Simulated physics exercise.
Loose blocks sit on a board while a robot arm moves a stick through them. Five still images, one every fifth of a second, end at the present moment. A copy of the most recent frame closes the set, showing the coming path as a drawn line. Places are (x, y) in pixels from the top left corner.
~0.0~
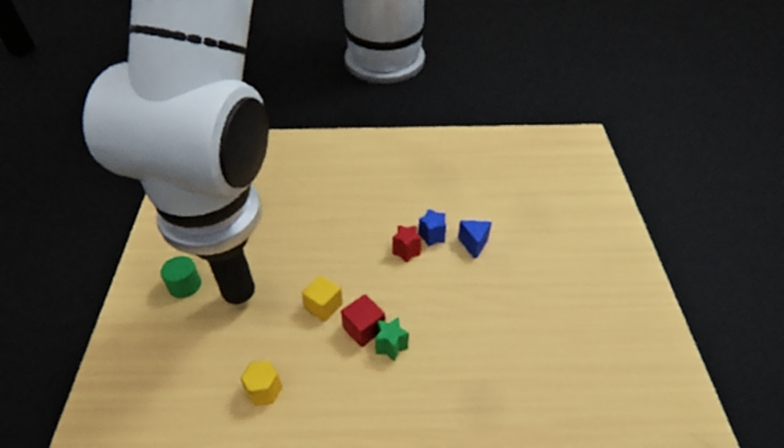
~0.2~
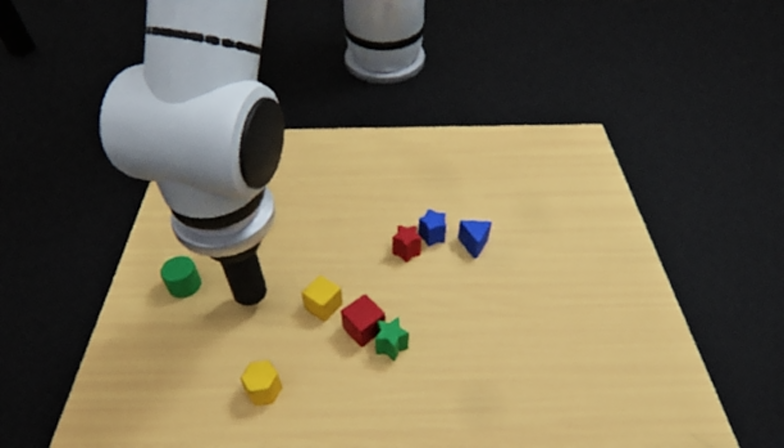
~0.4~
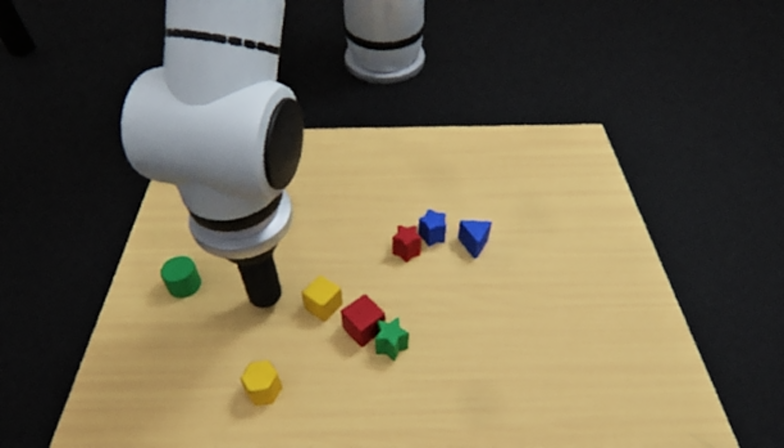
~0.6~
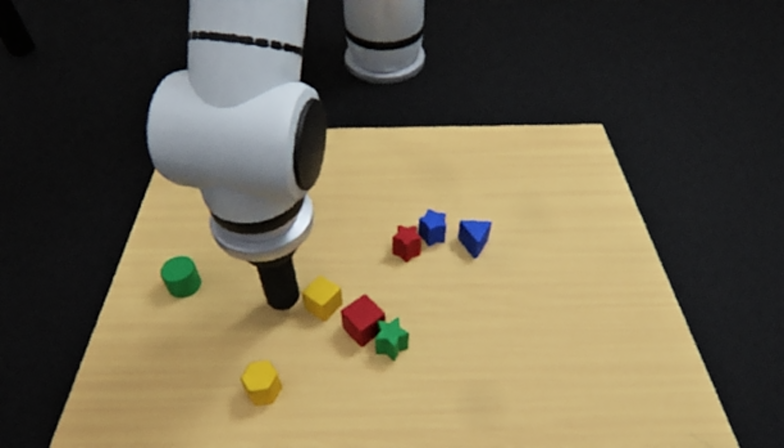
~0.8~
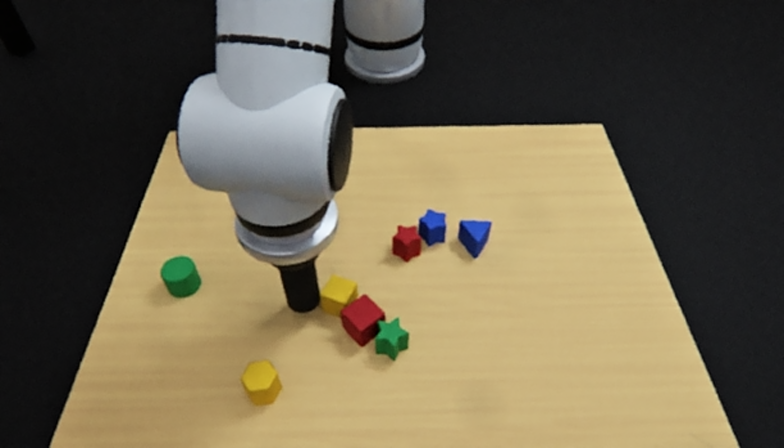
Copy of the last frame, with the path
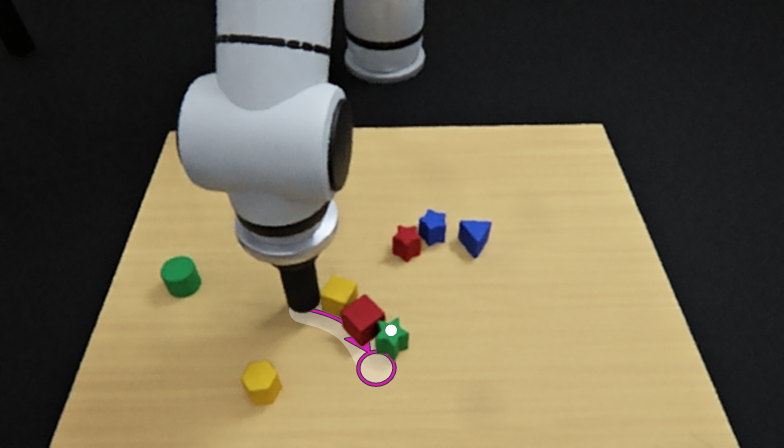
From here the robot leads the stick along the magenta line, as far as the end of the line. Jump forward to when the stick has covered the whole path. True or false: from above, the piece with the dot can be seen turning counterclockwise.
My answer: False.
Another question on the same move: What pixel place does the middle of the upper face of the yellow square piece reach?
My prediction: (364, 286).
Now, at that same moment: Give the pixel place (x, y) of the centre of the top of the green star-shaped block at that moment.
The middle of its top is at (423, 345).
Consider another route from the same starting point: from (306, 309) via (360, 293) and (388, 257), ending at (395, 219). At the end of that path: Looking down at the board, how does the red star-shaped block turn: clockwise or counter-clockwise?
Seen from overhead, it turns clockwise.
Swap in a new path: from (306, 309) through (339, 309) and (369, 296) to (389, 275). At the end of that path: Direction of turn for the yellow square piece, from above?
Looking down on the board, it turns counter-clockwise.
Drawn move, from (306, 309) via (337, 319) and (361, 339), ending at (376, 368); the dot is on the green star-shaped block.
On the path given first. One third of the way, stick (336, 310); yellow square piece (361, 286), turned 60° anticlockwise; red square piece (372, 313); green star-shaped block (397, 334).
Two thirds of the way, stick (361, 331); yellow square piece (364, 286), turned 75° anticlockwise; red square piece (396, 319), turned 40° anticlockwise; green star-shaped block (417, 342), turned 45° clockwise.
At the end, stick (376, 360); yellow hexagon still; yellow square piece (364, 286), turned 75° anticlockwise; red square piece (401, 323), turned 70° anticlockwise; green star-shaped block (423, 345), turned 55° clockwise.
